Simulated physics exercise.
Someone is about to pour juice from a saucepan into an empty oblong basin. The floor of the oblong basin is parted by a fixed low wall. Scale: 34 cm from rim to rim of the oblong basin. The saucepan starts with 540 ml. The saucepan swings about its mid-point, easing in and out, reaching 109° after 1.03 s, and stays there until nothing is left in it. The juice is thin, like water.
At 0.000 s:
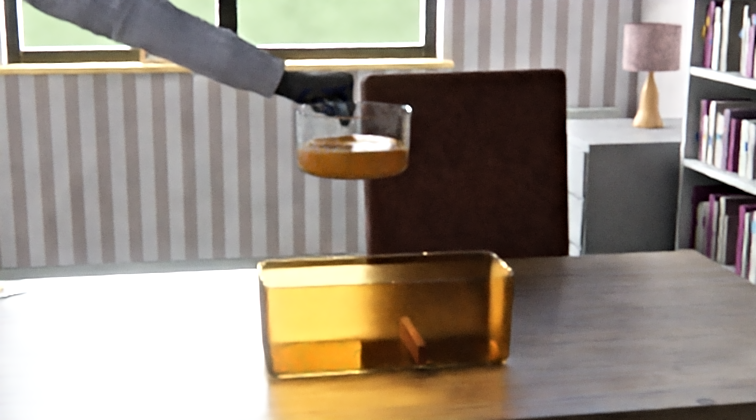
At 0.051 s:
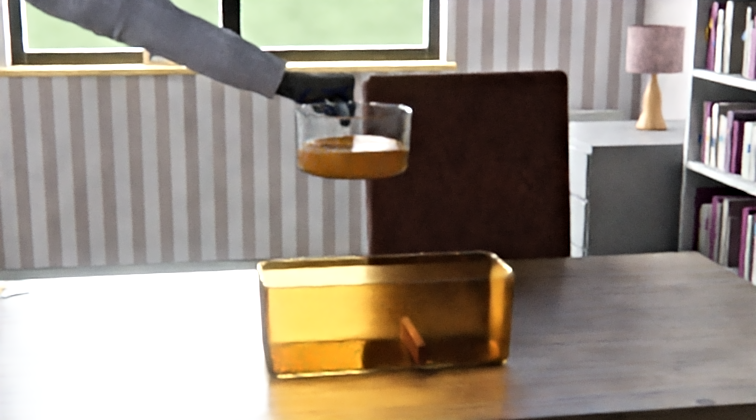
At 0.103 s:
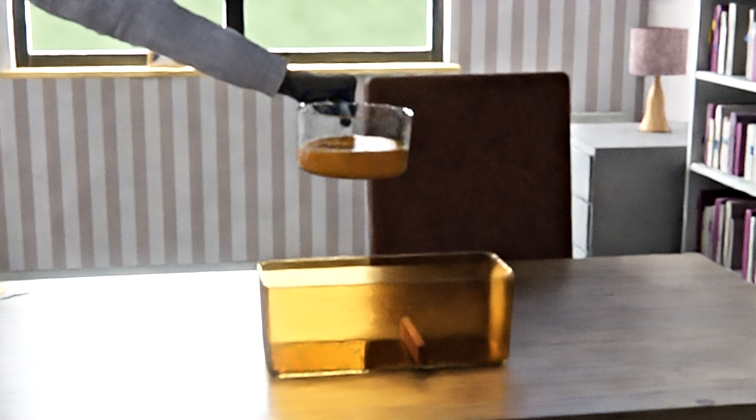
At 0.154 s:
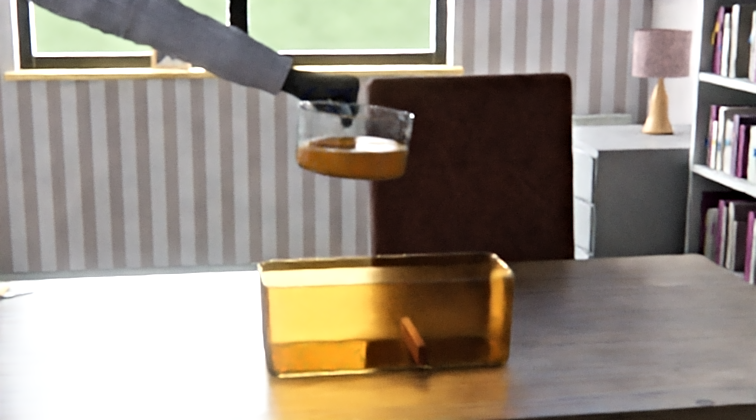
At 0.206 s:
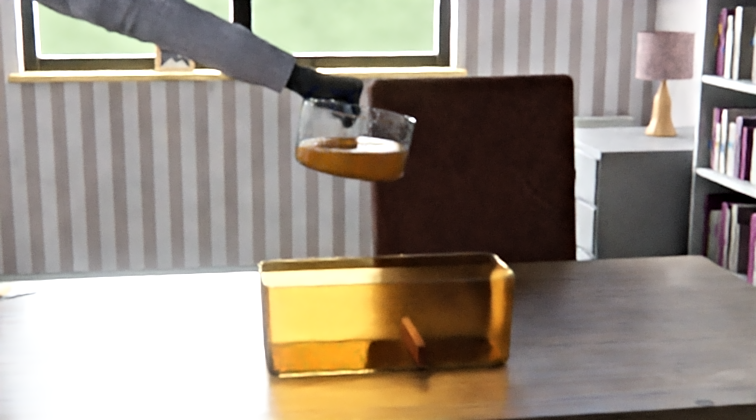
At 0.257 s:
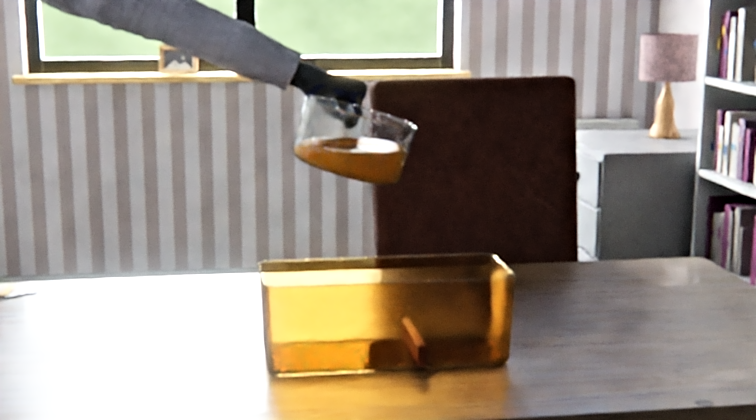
In a room with striped walls, a gloved hand held a glass pan of orange-brown juice above an oblong amber basin on a table, then slowly tilted it down toward the right.
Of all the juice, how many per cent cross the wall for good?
About 82 per cent.
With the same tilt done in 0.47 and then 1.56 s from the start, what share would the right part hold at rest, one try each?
In turn about 60 and 85 per cent.
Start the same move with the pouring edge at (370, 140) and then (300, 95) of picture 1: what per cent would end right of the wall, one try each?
First 25, then 20 per cent.
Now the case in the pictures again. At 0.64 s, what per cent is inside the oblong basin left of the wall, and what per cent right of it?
Some 0 per cent left and 2 right.
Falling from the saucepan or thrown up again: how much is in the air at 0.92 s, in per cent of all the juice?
About 20 per cent.
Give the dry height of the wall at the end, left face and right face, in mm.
Left about 26 mm, right about 0 mm.
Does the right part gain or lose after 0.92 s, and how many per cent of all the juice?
It goes up by about 22.
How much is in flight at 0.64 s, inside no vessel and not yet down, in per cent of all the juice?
About 34 per cent.
By 0.64 s the tilt is 75° and 65 per cent is still to pour, 0 is left of the wall and 2 right of it.
By 0.92 s the tilt is 106° and 14 per cent is still to pour, 5 is left of the wall and 61 right of it.
By 1.21 s the tilt is 109° and 0 per cent is still to pour, 11 is left of the wall and 85 right of it.
By 1.53 s the tilt is 109° and 0 per cent is still to pour, 16 is left of the wall and 83 right of it.
At rest 16 per cent lies left of the wall, 82 right of it and 1 outside.
